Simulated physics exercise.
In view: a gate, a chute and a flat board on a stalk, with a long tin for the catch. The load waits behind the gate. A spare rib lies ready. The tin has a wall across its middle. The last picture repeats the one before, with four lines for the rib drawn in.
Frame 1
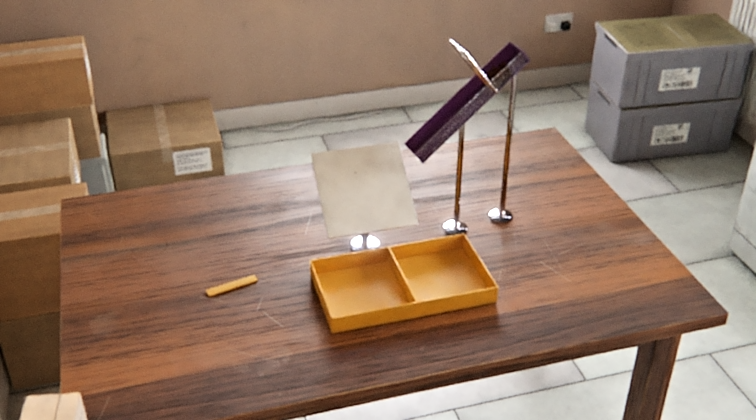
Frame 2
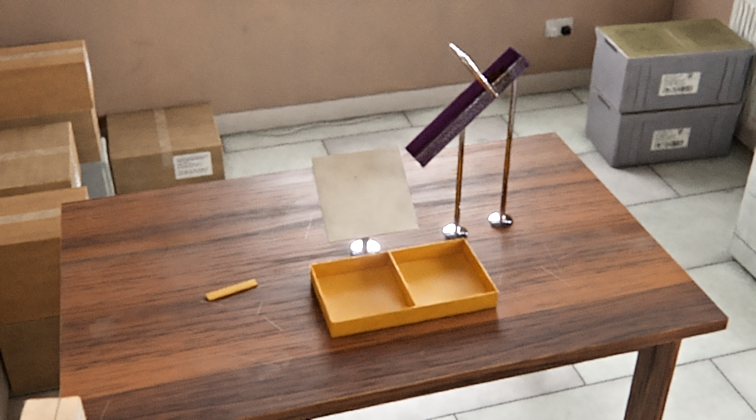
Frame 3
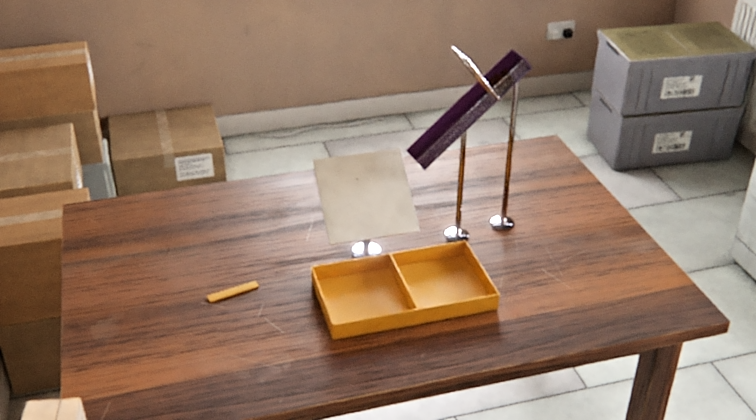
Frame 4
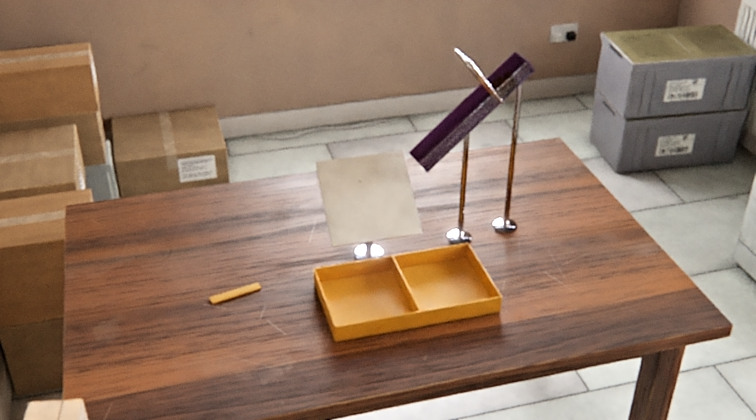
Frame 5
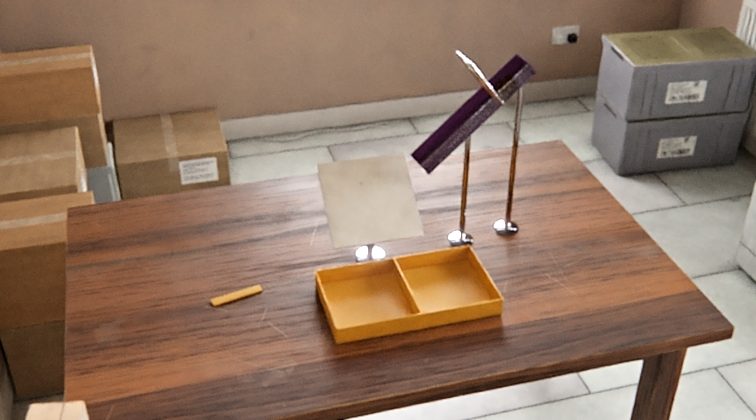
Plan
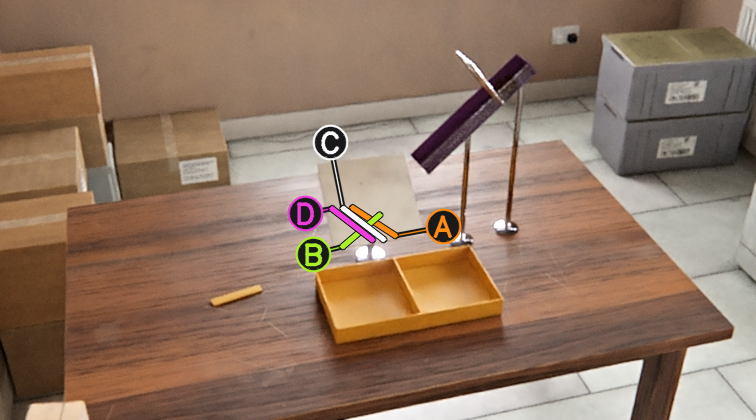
On a wooden table, a purple chute on metal stands slanting above a tilted pale board and a divided yellow tin, nothing visibly moving.
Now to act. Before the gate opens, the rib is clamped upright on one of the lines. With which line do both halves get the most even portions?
Best: C.
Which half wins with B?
More lands on the left.
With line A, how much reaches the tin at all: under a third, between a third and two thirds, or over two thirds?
Line A gives over two thirds.
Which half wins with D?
More lands on the left.
On the marked copy, line A from (352, 207) to (395, 235); line B from (379, 215) to (342, 246); line C from (343, 208) to (383, 239); line D from (331, 208) to (372, 239).
With A, of what is caught, about a quarter in the left half, most in the right.
With B, of what is caught, nearly all in the left half, a small part in the right.
With C, of what is caught, about half in the left half, about half in the right.
With D, of what is caught, nearly all in the left half, a small part in the right.
